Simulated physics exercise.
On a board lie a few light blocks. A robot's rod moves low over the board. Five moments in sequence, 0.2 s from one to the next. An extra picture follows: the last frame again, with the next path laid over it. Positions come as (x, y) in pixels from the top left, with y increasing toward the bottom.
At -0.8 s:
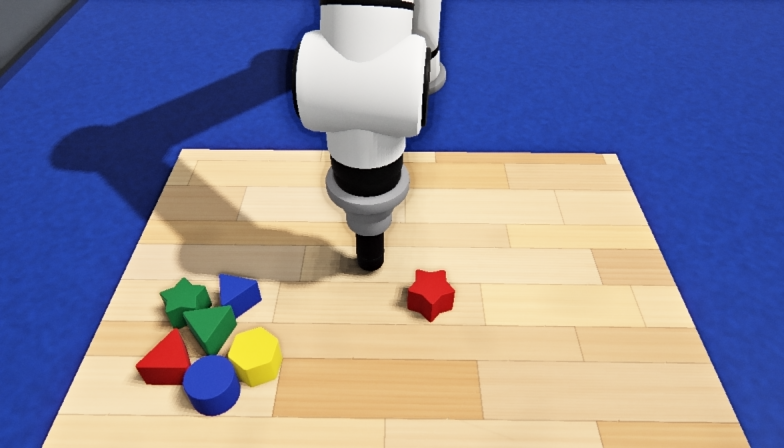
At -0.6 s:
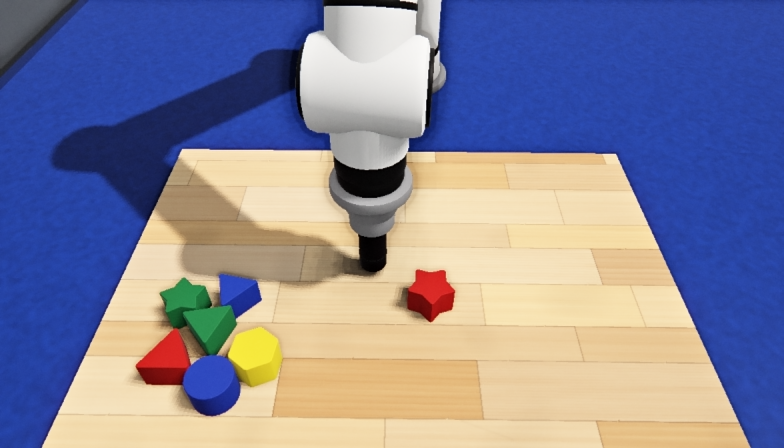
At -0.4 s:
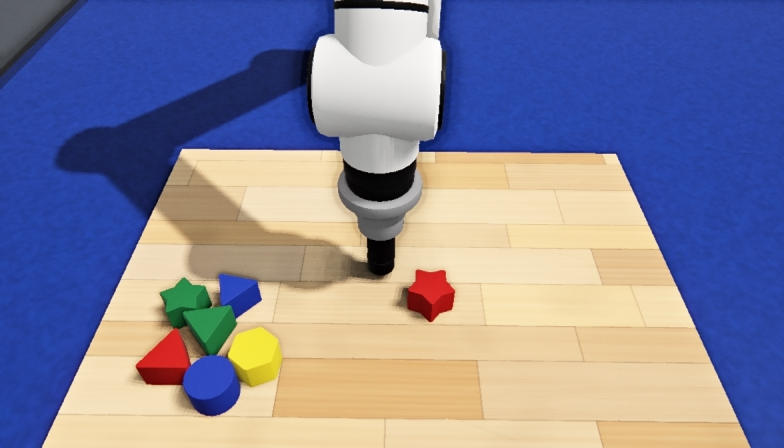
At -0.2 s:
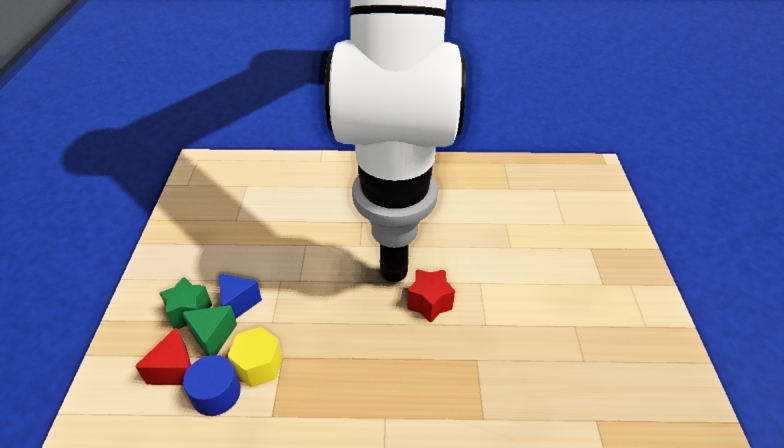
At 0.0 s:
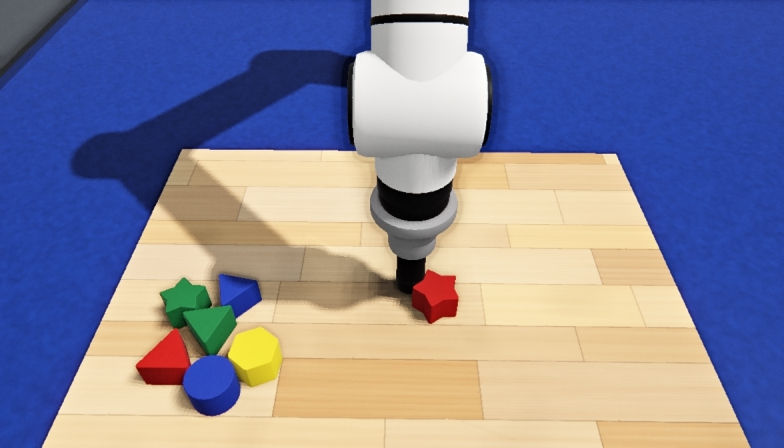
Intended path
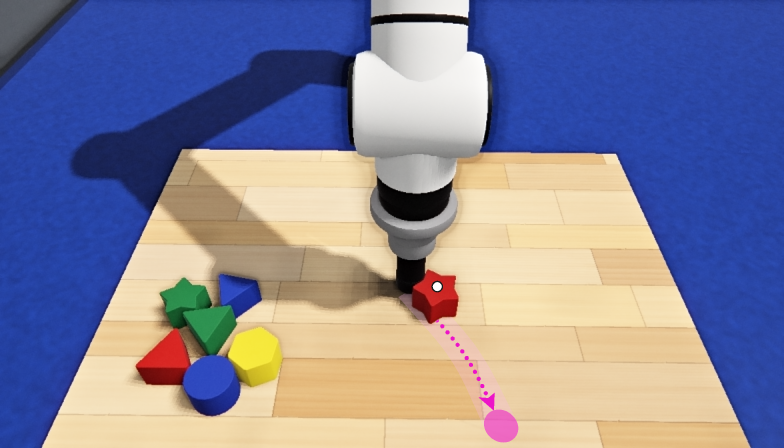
In the video, a robot arm's dark rod moves right and slightly toward the viewer over a wooden board, nudging a red star slightly to the right, while the group of colored blocks on the left stays still.
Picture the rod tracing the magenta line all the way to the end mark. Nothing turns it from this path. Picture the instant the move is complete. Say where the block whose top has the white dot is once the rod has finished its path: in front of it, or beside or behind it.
It ends up beside or behind the rod.
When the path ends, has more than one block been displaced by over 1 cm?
Going by the path, no.
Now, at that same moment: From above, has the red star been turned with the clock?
No
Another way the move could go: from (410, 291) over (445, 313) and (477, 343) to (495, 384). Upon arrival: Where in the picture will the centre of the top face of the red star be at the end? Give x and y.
Top centre: (529, 346).
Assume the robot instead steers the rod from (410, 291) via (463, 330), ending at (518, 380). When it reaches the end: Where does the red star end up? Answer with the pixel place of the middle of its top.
My prediction: (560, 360).
Path on the board, from (410, 291) by way of (460, 348) to (501, 426); the dot is on the red star.
The first path, step by step. One third of the way, rod at (444, 321); red star at (479, 310), turned 30° anticlockwise.
Two thirds of the way, rod at (476, 366); red star at (492, 315), turned 70° anticlockwise.
At the end, rod at (503, 420); red star at (492, 315), turned 70° anticlockwise.
